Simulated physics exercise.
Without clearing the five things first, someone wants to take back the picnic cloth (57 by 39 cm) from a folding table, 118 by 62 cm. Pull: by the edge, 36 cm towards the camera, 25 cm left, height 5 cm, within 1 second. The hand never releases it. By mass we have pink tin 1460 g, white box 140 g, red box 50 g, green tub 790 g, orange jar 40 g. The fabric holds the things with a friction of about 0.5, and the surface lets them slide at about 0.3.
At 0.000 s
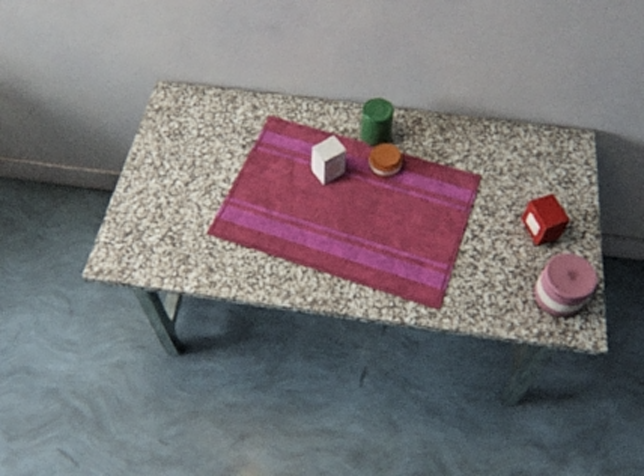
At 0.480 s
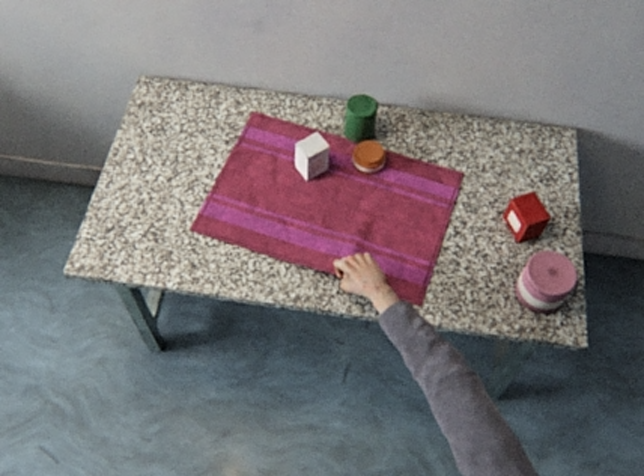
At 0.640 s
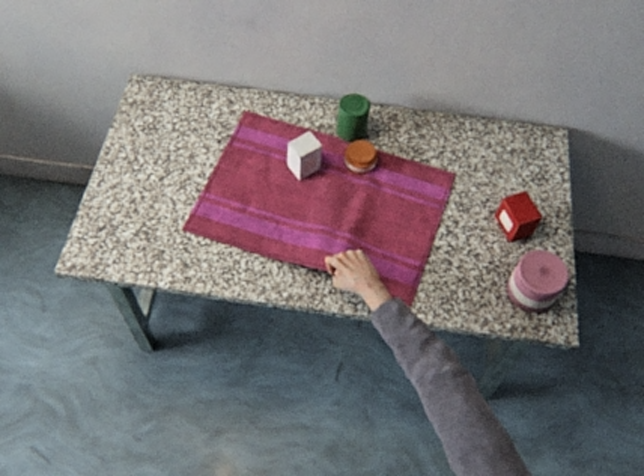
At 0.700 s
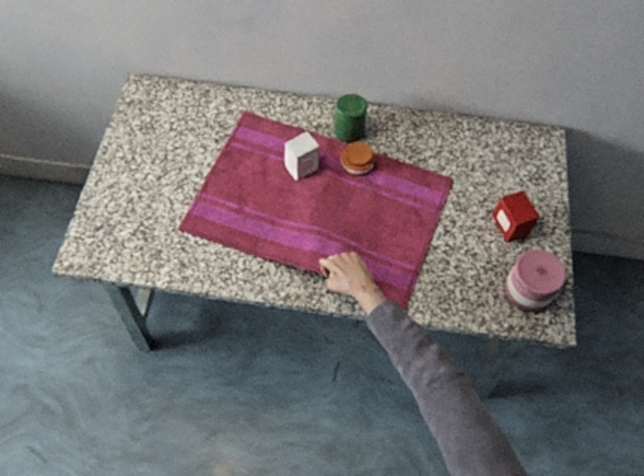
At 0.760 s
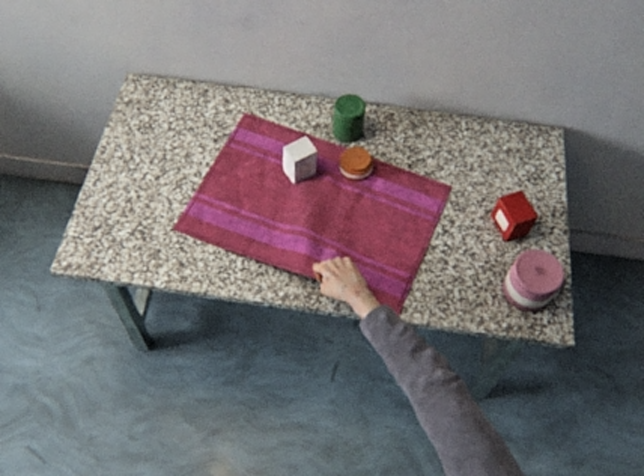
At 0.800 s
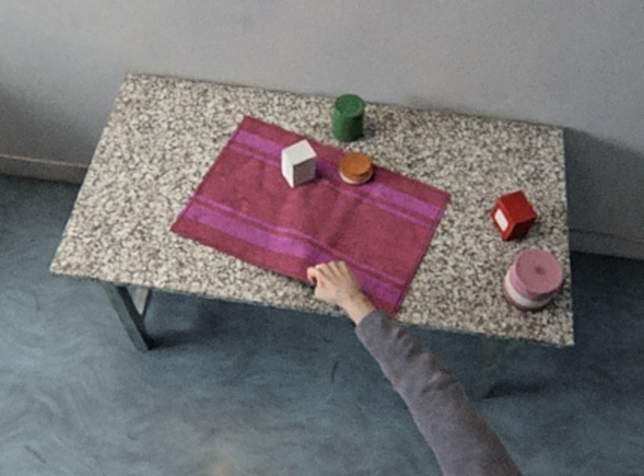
The video shows a pink-striped cloth on a speckled table with a white box, orange jar, green tub, red box and pink container. A hand reaches in, grips the cloth's near edge and tugs it slightly, while the objects barely move.
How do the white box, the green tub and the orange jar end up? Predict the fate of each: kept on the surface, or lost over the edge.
Outcome: Looks like the white box is done for, looks like the green tub is fine up there, looks like the orange jar is done for.
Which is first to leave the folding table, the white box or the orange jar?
I'd pick the orange one.
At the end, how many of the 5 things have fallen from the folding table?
2 of them.
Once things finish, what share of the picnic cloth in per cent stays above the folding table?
Some 0 in a hundred.
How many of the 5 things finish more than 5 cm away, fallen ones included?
The total comes out at 2.
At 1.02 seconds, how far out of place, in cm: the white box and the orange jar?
Estimate: White box near 10 cm, orange jar near 15 cm.
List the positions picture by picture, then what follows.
The first frame shows white box (329, 148); green tub (378, 109); orange jar (386, 154); picnic cloth corners (207, 234) (270, 116) (481, 176) (439, 310).
The second frame shows picnic cloth corners (190, 230) (253, 112); grip (342, 276).
The third frame shows picnic cloth corners (182, 230) (245, 111); grip (334, 273).
The fourth frame shows orange jar (358, 153); picnic cloth corners (178, 229) (244, 111); grip (328, 276).
The fifth frame shows white box (300, 149); orange jar (357, 158); picnic cloth corners (173, 229) (245, 113); grip (321, 280).
The sixth frame shows white box (299, 152); green tub (350, 105); orange jar (356, 163); picnic cloth corners (170, 230) (246, 115) (451, 194) (391, 326); grip (316, 285).
By 1.0 s, 85 % of the picnic cloth is still over the top; orange jar 17 cm off its start, white box 12 cm off its start.
By 1.2 s, 60 % of the picnic cloth is still over the top; orange jar 31 cm off its start, white box 24 cm off its start.
By 1.4 s, 35 % of the picnic cloth is still over the top; orange jar 43 cm off its start at (308, 299), white box 35 cm off its start at (250, 265).
By 1.6 s, 25 % of the picnic cloth is still over the top; orange jar over the edge, white box 42 cm off its start.
By 3.2 s, 0 % of the picnic cloth is still over the top; white box over the edge, orange jar over the edge, green tub 0 cm off its start at (350, 105).
